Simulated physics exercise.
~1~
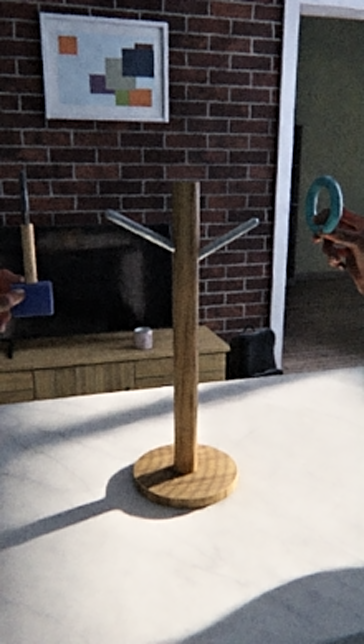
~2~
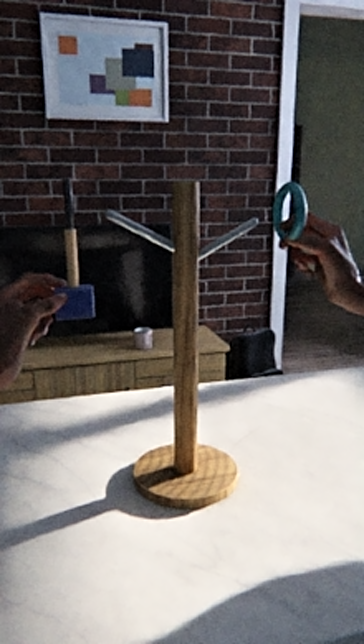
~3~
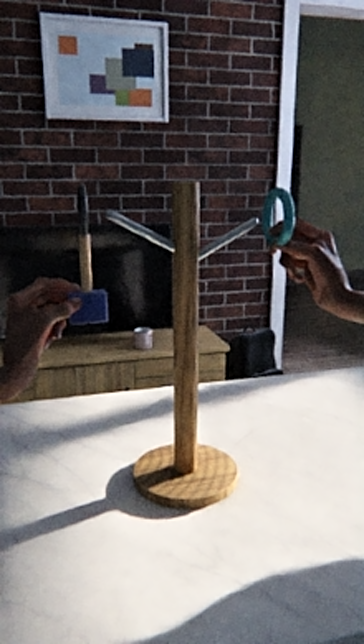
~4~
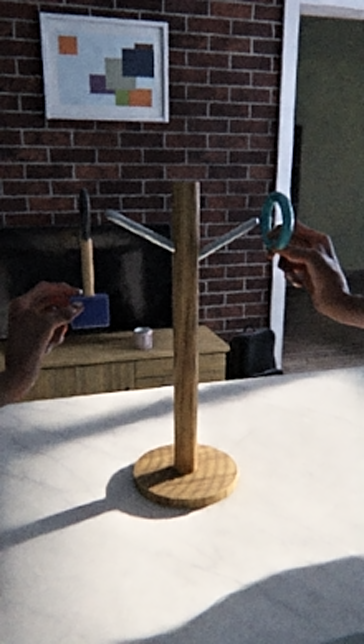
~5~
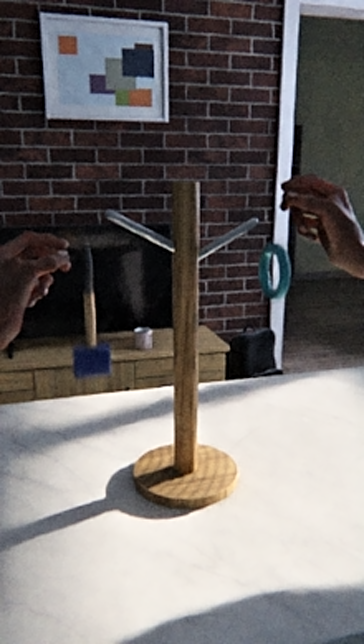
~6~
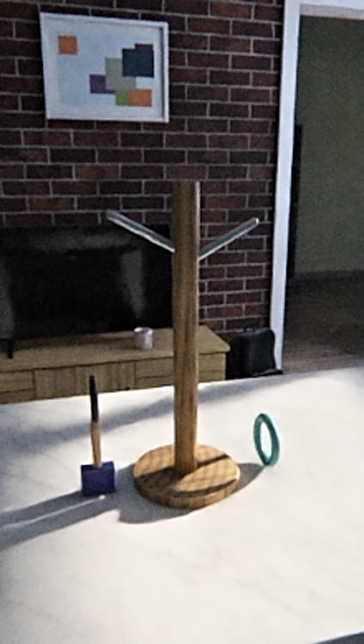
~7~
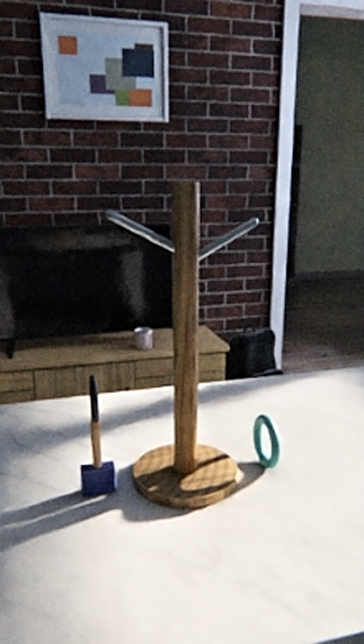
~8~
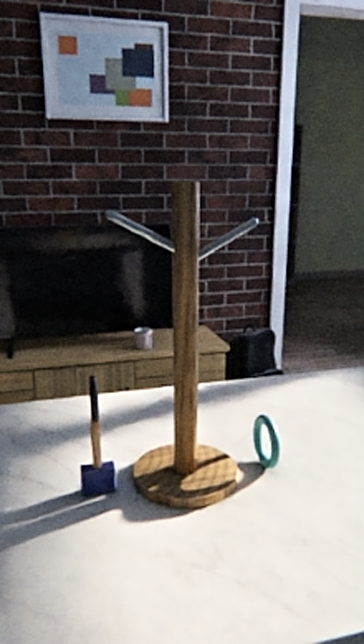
A wooden stand with a round base and two angled metal pegs rises from a pale, sunlit tabletop, seen from a still, front-on view in a room with a brick wall, a colourful framed print and a low wooden cabinet. A hand at the left brings in a blue-headed brush, while a hand at the right brings in a turquoise ring, each moving inward toward a peg. Both pause near the peg tips, then the hands let go and draw back. The brush and the ring drop to the table, where they stay upright and still on either side of the empty stand.
